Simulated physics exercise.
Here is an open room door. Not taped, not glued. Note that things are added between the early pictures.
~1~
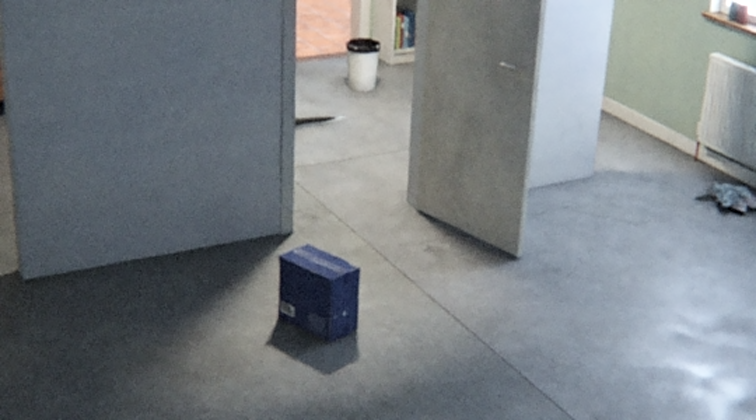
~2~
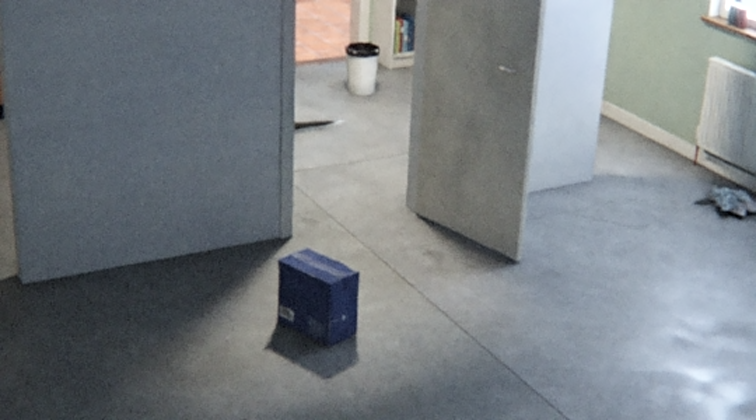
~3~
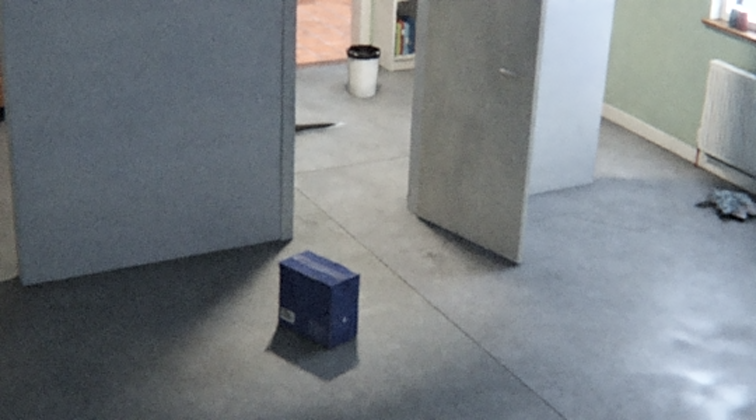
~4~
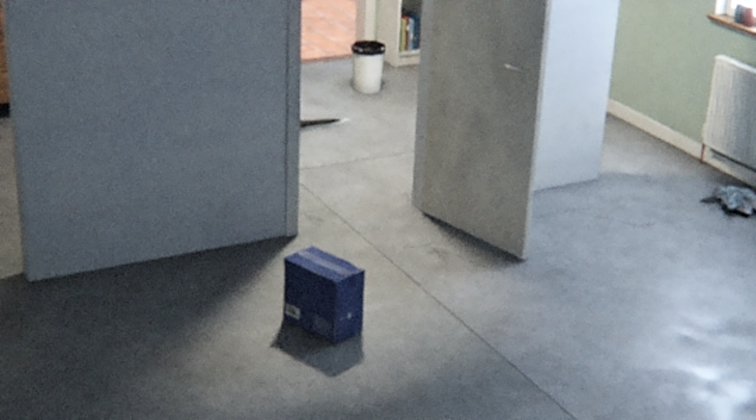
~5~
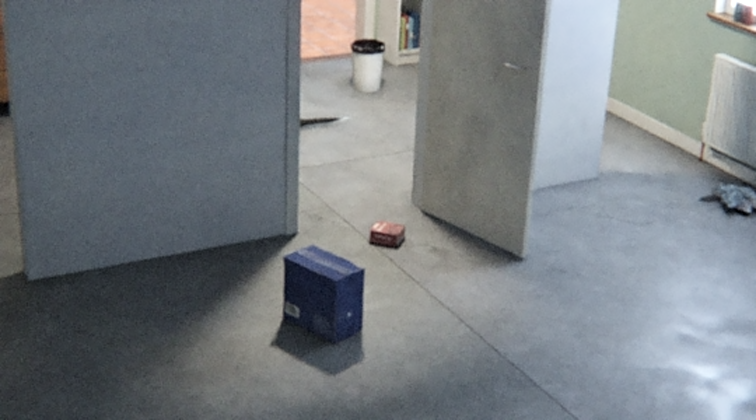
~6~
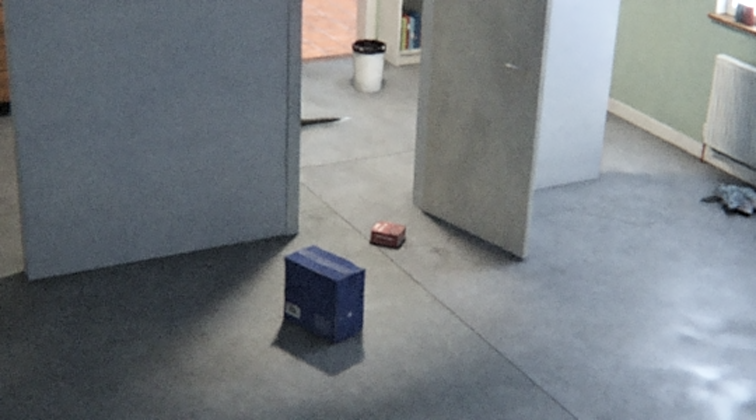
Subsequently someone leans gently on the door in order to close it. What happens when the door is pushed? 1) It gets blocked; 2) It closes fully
Option 2: It closes fully.
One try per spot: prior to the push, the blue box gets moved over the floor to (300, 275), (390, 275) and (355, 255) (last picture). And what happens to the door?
First it finishes its swing, then it finishes its swing, and last it cannot finish its swing.
Then, 1.30 s on from there, open by 45°; red box shifted a little near (384, 234).
Then, 1.70 s on from there, open by 17°; red box shifted about its own width near (350, 223).
In the end, open by 0°; moved from the start, red box; blue box unmoved. At the end, from the last picture's camera, red box near (331, 209).
